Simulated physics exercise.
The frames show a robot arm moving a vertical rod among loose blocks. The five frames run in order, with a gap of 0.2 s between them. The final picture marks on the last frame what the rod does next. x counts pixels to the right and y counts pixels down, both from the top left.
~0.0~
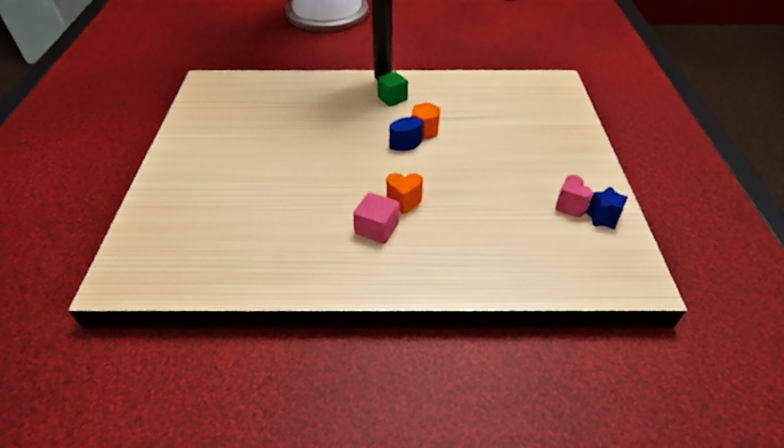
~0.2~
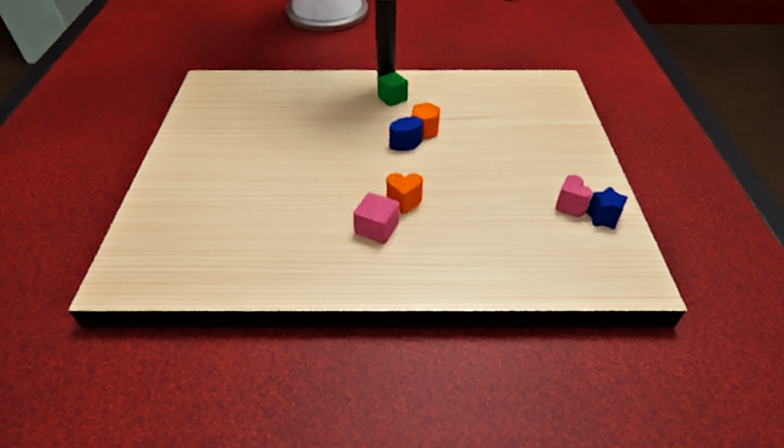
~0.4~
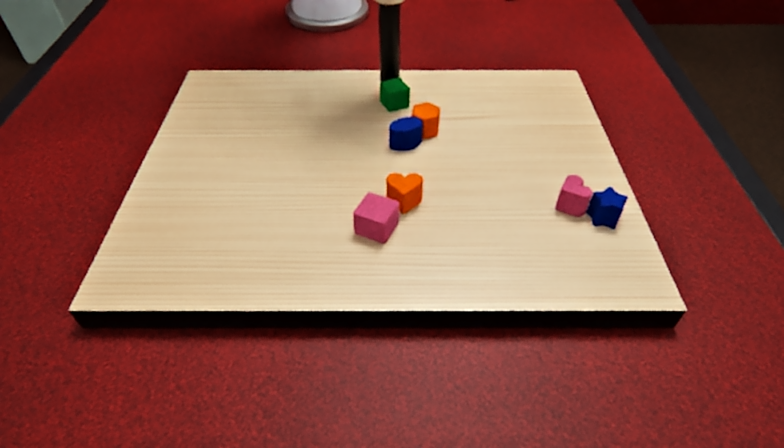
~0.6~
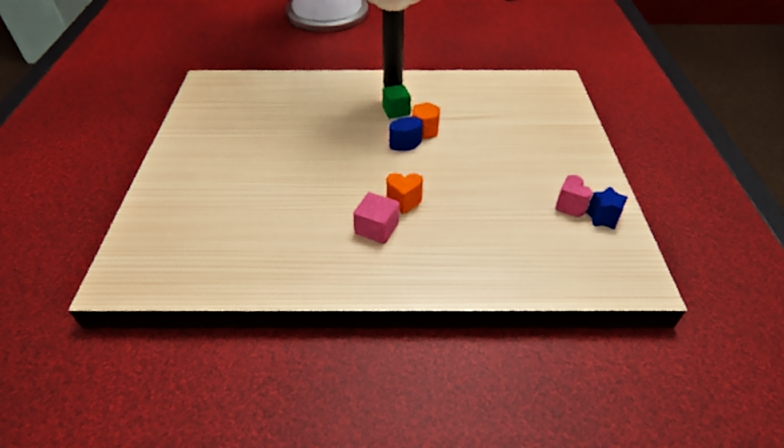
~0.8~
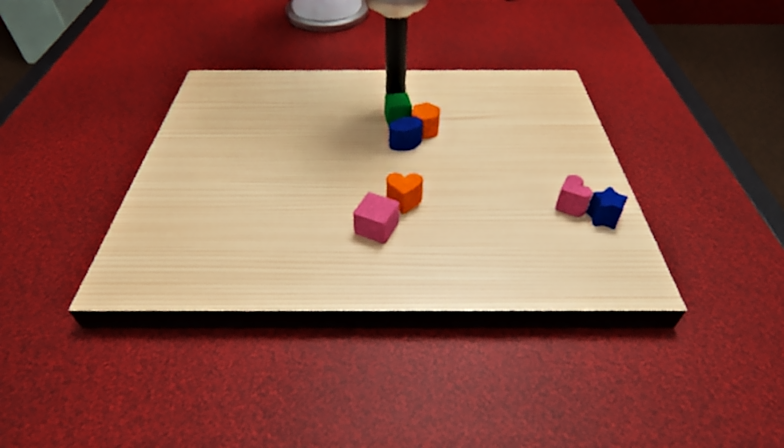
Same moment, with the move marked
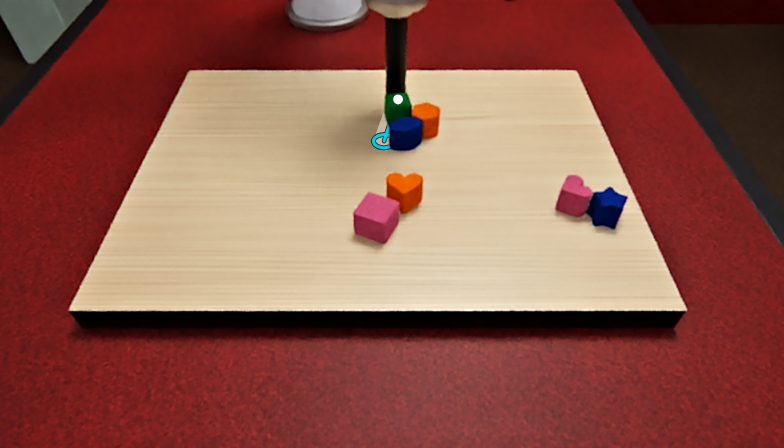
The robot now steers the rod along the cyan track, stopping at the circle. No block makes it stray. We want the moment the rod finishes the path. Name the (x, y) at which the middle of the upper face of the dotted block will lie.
I'd place it at (398, 135), taking the centre of its top.
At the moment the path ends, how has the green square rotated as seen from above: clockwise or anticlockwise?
Counterclockwise rotation.
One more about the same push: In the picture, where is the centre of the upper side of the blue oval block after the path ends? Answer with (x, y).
Expect it around (420, 142).
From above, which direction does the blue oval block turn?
Direction: Anticlockwise.
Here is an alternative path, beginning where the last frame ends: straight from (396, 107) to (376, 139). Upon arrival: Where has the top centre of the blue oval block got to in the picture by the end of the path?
It sits at (416, 136).
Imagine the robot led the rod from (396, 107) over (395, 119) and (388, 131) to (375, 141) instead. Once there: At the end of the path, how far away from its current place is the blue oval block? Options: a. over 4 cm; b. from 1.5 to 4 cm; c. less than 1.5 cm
I'll go with b - from 1.5 to 4 cm.
The drawn path runs straight from (396, 107) to (384, 141); the dot is on the green square.
The first path, step by step. Halfway along, rod at (390, 117); green square at (396, 117), turned 15° anticlockwise; blue oval block at (409, 129).
At the end, rod at (384, 135); green square at (398, 135), turned 45° anticlockwise; blue oval block at (420, 142), turned 40° anticlockwise; orange hexagon not moved.
